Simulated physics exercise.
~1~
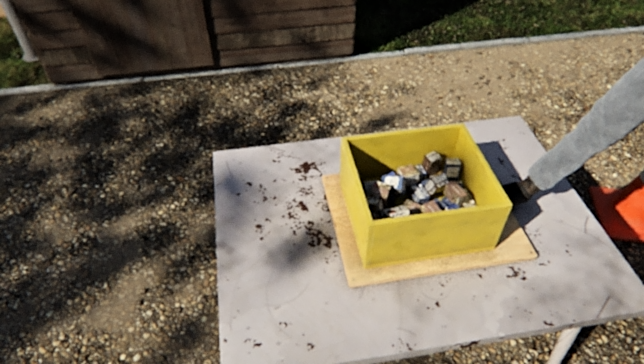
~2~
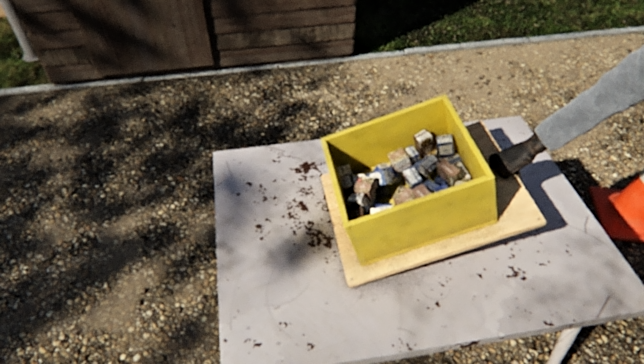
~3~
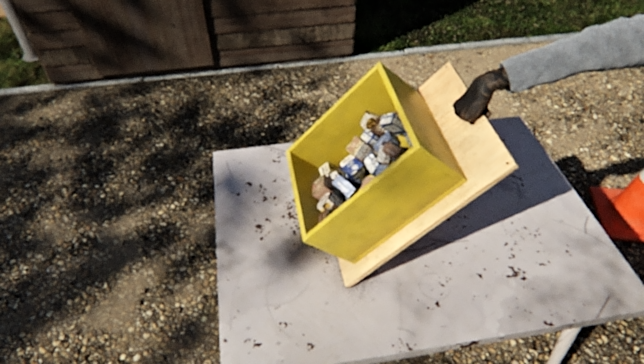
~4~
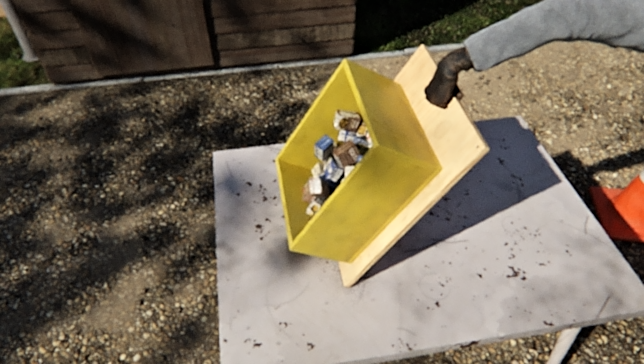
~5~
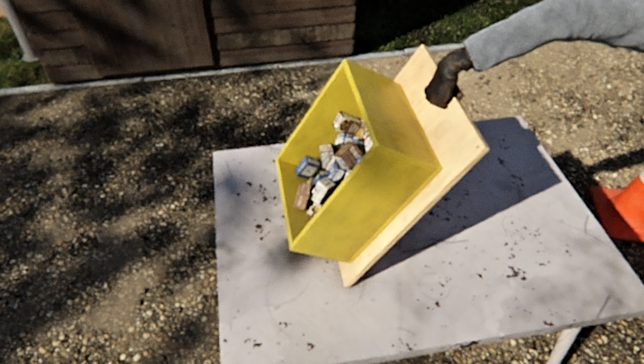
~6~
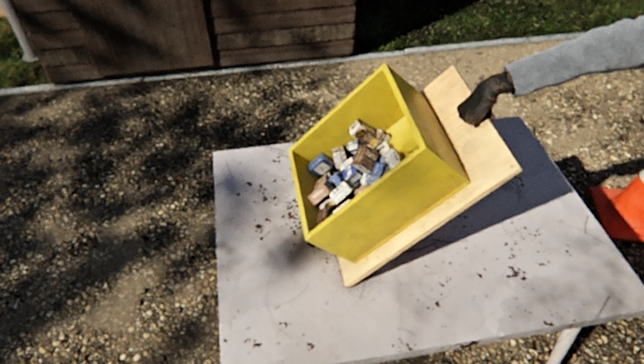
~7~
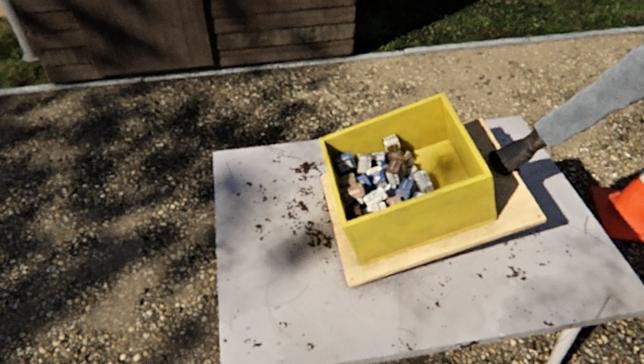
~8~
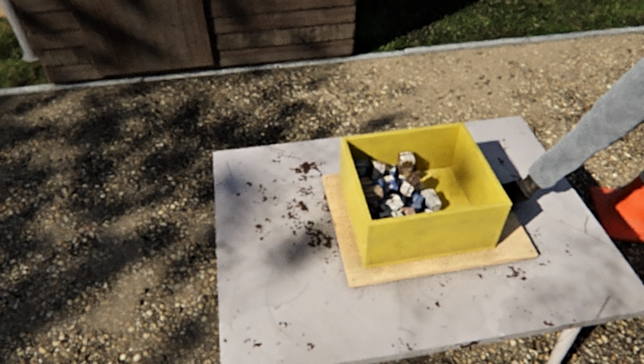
To begin with, a yellow open-topped container holding a loose heap of small cartons sits on a plywood board on a pale table outdoors, a dark-gloved hand at the board's right side. The hand raises that side, tipping board and container together over the left edge. As the tilt steepens, the cartons slide and bunch toward the lower left wall. The hand holds the board steeply tilted for a moment, and nothing spills. It then lowers the board until it lies flat again, with the cartons still inside, gathered toward the container's left side.
